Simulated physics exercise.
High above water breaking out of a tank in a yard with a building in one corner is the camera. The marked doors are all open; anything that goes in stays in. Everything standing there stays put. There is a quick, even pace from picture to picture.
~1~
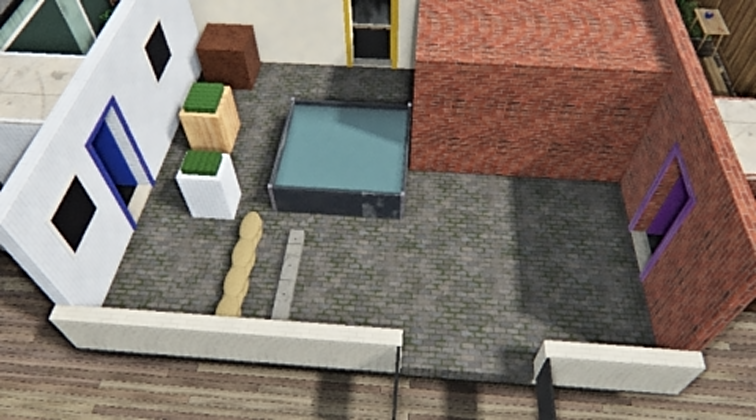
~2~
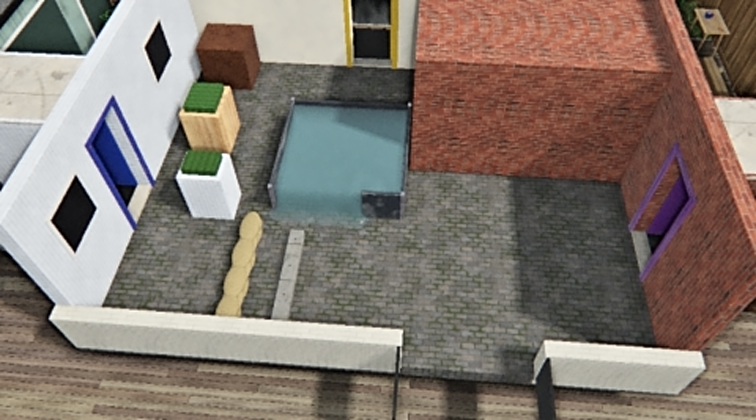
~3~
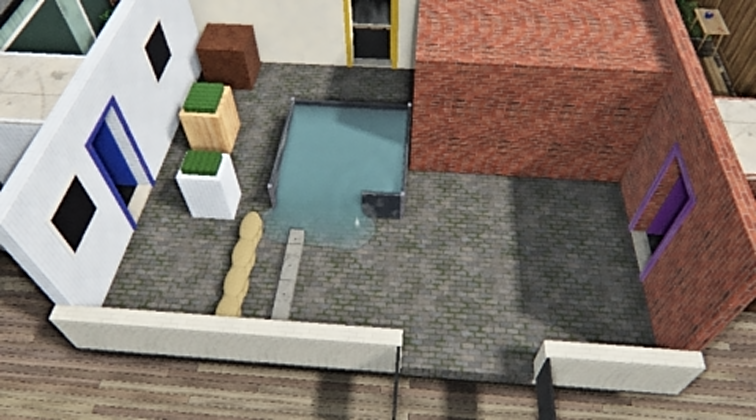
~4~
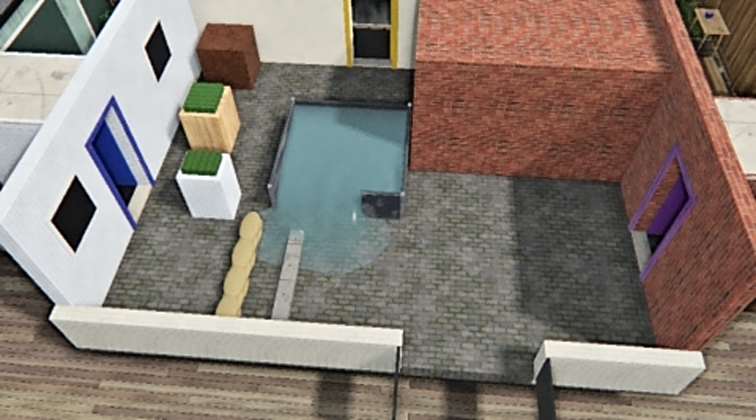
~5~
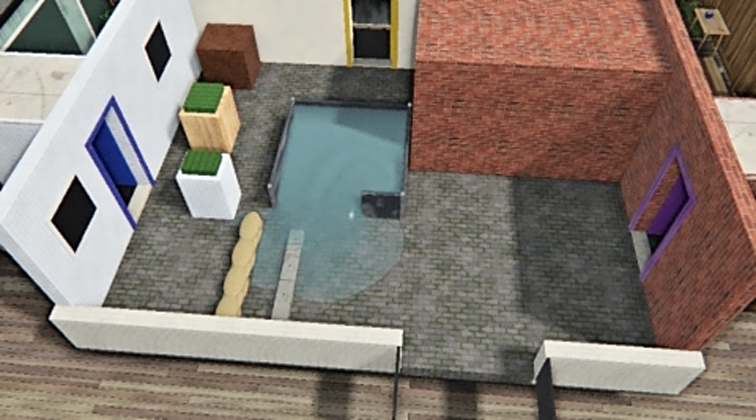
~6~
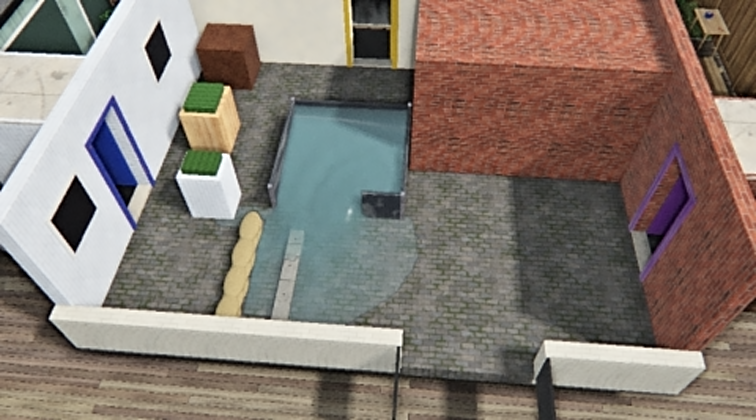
A paved yard seen from high above has white walls on the left and a red brick building filling the back right corner. A dark-sided water tank stands near the middle, with brown, wooden and white boxes to its left and a tan, lumpy barrier and grey strip below. Water pours from the tank's broken front and quickly spreads forward and rightward over the paving, past the strip.
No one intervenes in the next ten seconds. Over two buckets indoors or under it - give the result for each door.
The blue door comes in under. The purple door comes in over. The yellow door comes in under.
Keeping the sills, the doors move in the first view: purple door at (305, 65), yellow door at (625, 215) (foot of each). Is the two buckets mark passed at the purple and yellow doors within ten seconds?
As it turns out, the purple door keeps clear but the yellow door spills past.
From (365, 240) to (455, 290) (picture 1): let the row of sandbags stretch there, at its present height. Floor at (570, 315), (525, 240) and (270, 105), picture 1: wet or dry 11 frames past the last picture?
Result - still bare, still bare, still bare.
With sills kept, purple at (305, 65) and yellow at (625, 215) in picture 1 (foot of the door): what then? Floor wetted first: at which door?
My pick is the one in blue.
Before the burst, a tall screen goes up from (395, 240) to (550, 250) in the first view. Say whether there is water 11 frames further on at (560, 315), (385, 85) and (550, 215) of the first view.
Reading them off in sequence: Spared, spared, spared.
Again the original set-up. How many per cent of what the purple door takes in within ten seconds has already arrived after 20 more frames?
About 0 per cent.
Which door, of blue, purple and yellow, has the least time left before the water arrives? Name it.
That's the blue one.
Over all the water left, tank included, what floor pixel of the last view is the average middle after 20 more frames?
About (344, 240).
A moment on, water covers 20 % of the floor; the blue door not reached, the purple door not reached, the yellow door not reached.
Next, water covers 25 % of the floor; the blue door not reached, the purple door not reached, the yellow door not reached.
Then, water covers 50 % of the floor; the blue door wet at the sill, nothing in, the purple door not reached, the yellow door not reached.
Later, water covers 70 % of the floor; the blue door wet at the sill, nothing in, the purple door over two buckets in, the yellow door not reached.
In the end, water covers 85 % of the floor; the blue door wet at the sill, nothing in, the purple door far over two buckets in, the yellow door not reached.
